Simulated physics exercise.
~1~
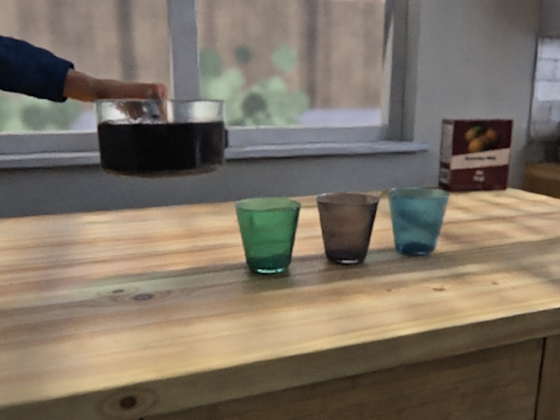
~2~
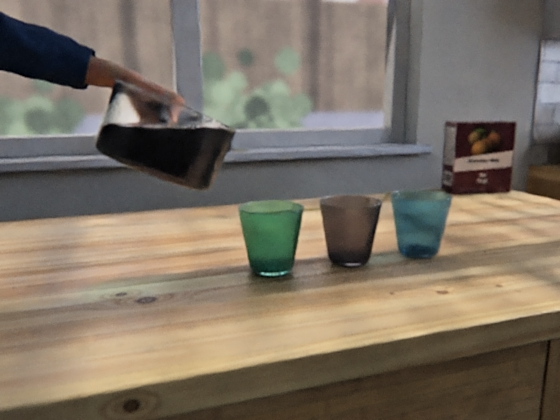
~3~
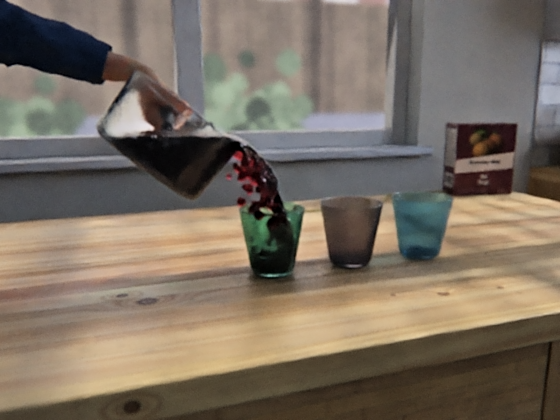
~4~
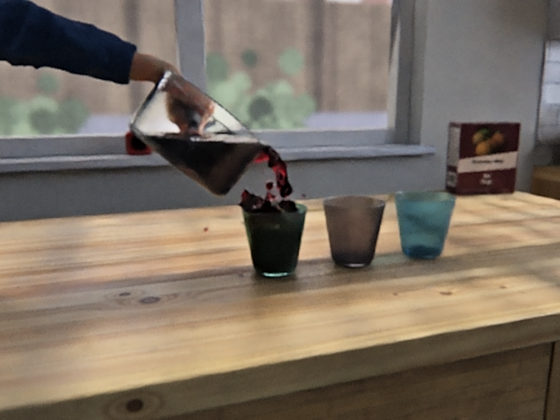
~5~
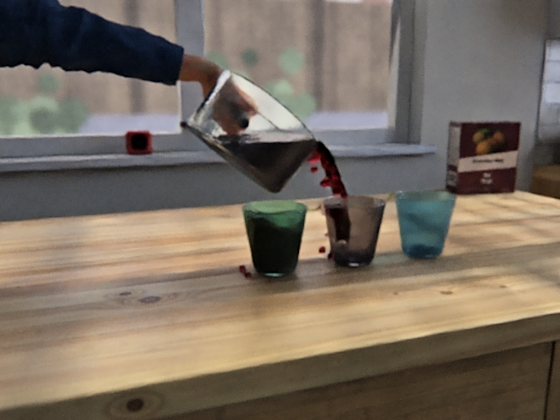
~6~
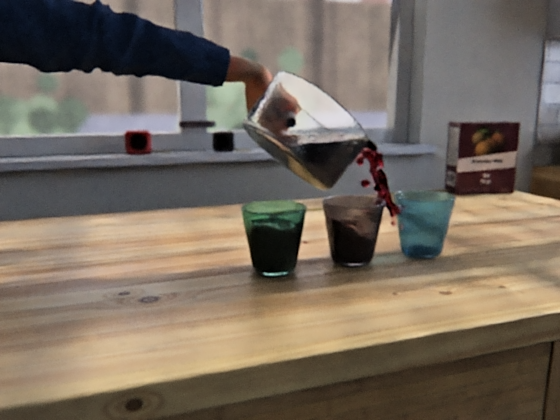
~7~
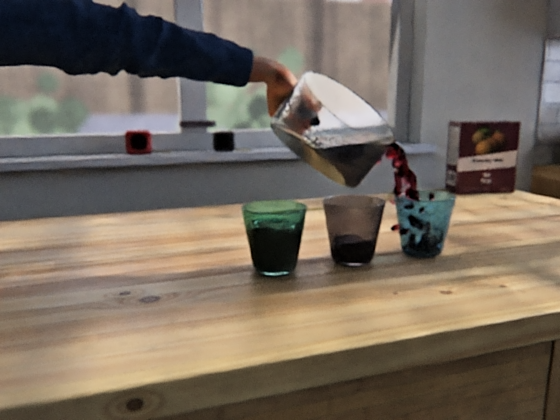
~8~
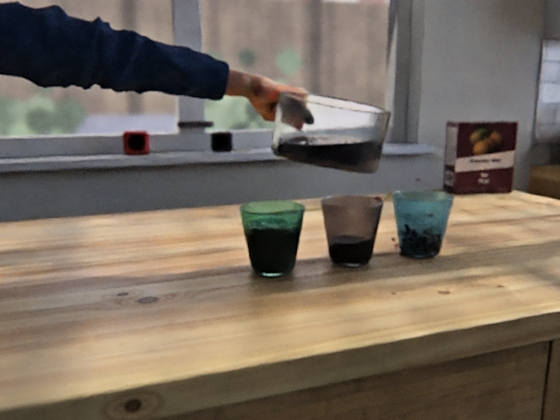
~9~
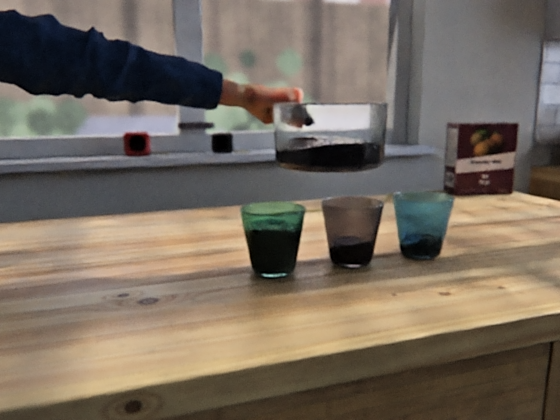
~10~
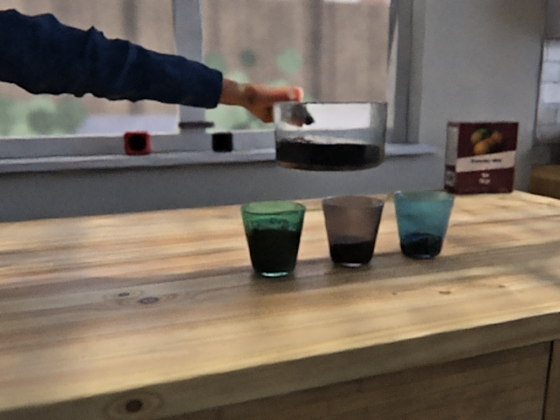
At a pale wooden worktop before a window, seen from the front by a slightly swaying camera, green, brownish and blue drinking glasses stand in a row, with a dark red box behind them at right. A dark-sleeved arm holds a clear pot of dark wine at upper left. The hand tips the pot and pours into the green glass, then sweeps right, filling part of the brownish glass and then the blue one. It levels the pot and holds it still above the glasses. The green glass ends fullest, the others hold less, and some wine remains in the pot.
